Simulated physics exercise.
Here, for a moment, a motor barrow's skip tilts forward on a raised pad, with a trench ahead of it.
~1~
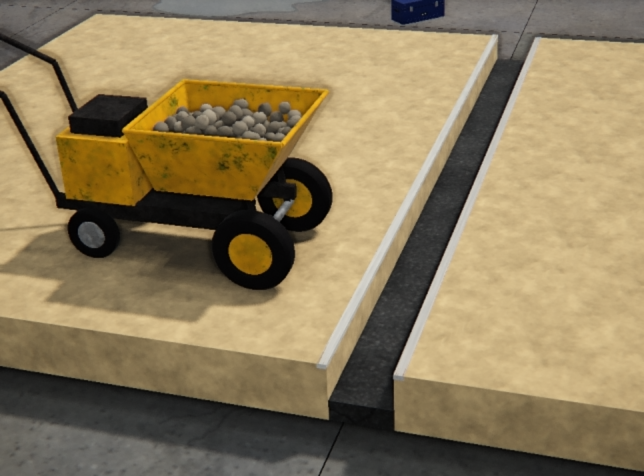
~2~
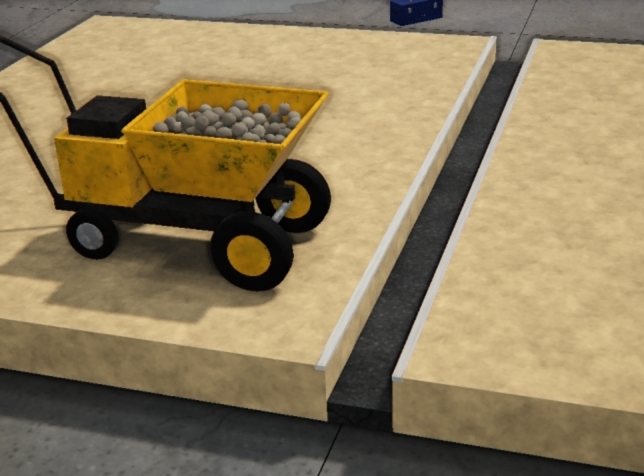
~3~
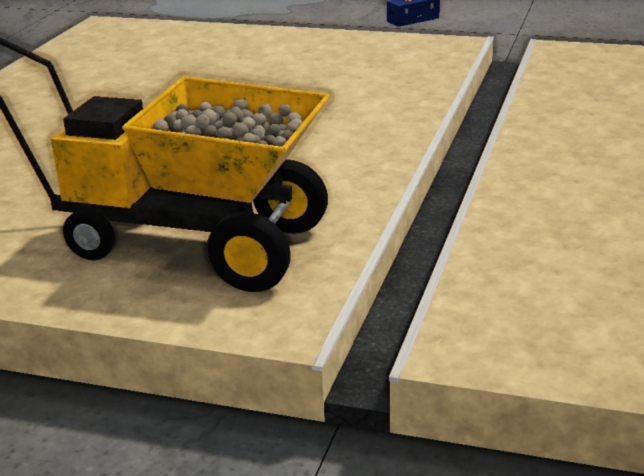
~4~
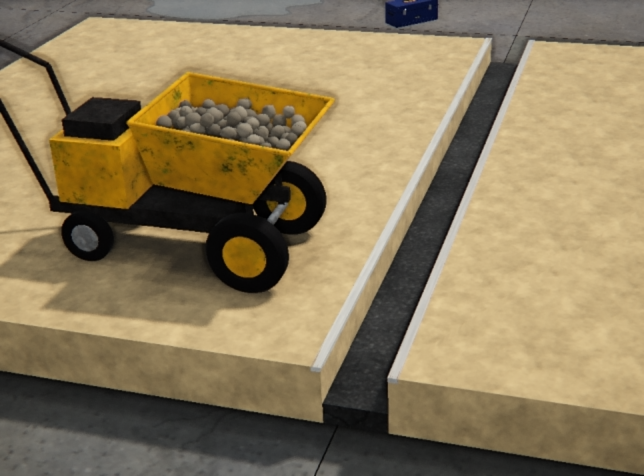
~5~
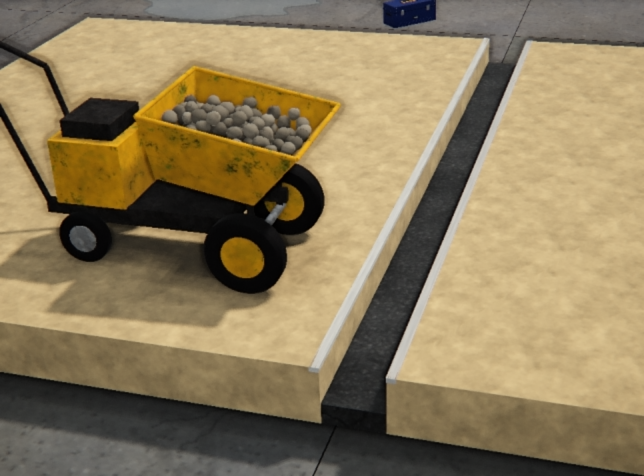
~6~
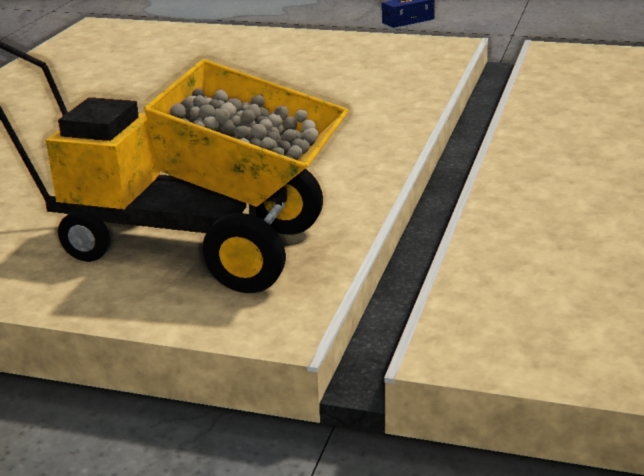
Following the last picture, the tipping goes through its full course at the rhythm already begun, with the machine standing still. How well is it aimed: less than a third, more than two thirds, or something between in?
The share in the trench is beyond two thirds.
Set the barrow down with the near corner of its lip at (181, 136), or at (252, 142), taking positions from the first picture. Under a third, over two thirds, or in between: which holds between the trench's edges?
In turn: Under a third; over two thirds.
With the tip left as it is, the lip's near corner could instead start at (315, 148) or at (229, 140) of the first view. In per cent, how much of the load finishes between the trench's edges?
First try: Some 20 %; second try: 50 %.
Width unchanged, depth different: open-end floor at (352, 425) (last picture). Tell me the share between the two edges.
The share comes to around 90 percent.
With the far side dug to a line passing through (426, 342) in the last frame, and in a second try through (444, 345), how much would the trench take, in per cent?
The share would be 100 % first and 100 % second.
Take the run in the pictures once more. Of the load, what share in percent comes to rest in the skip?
5 %, about.
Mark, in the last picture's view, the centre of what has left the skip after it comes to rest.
About (406, 287).
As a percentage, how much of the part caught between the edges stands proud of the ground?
About 15 per cent.
Soon, skip tipped steeply; all in the skip.
A while on, skip tipped right over; most in the skip; a small part in or heaped over the trench; a stray few beyond it; a stray few falling.
Towards the end, skip tipped right over; about a third in the skip; about half in or heaped over the trench; a small part beyond it; a stray few falling.
Finally, skip tipped right over; a small part in the skip; most in or heaped over the trench; about a quarter beyond it.
